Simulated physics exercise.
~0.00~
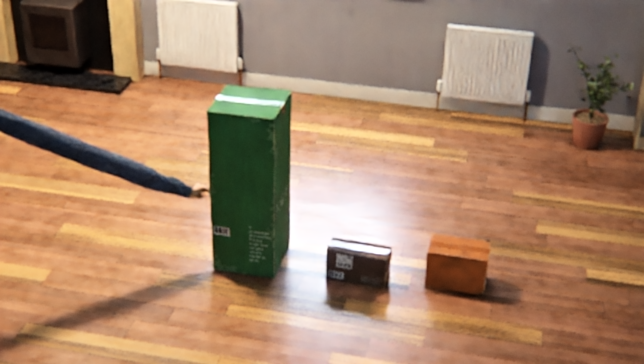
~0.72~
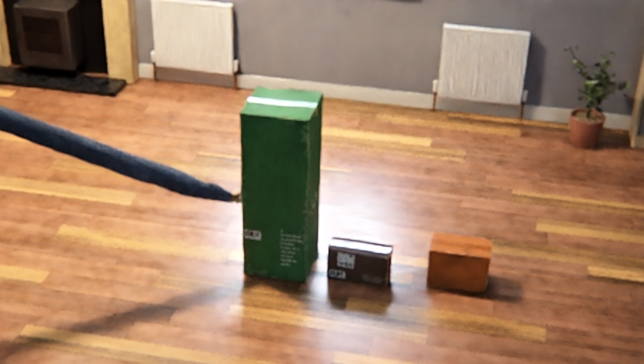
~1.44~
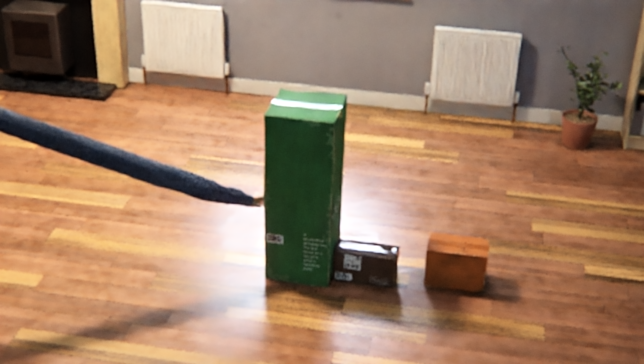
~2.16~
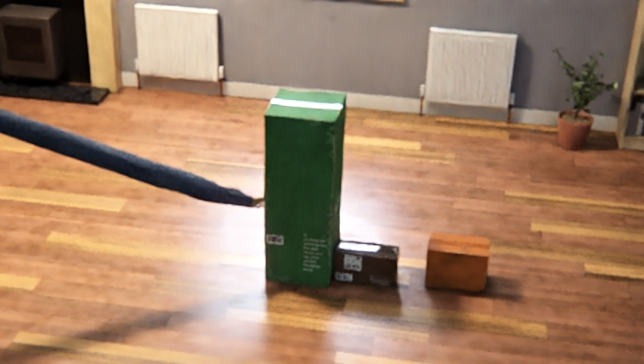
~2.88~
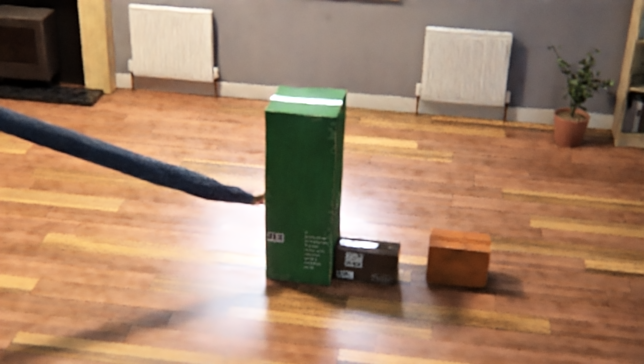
A tall green box is pushed slowly to the right across a wooden floor by a long, dark blue-sleeved arm reaching in from the left. The room is seen from slightly above, with two white radiators on a grey wall, a fireplace at the left and a potted plant at the right. A small dark brown parcel and an orange box sit to the right of the green one. The green box slides upright until it meets the parcel and nudges it slightly rightward. Both then stop, still upright, while the orange box stays untouched.
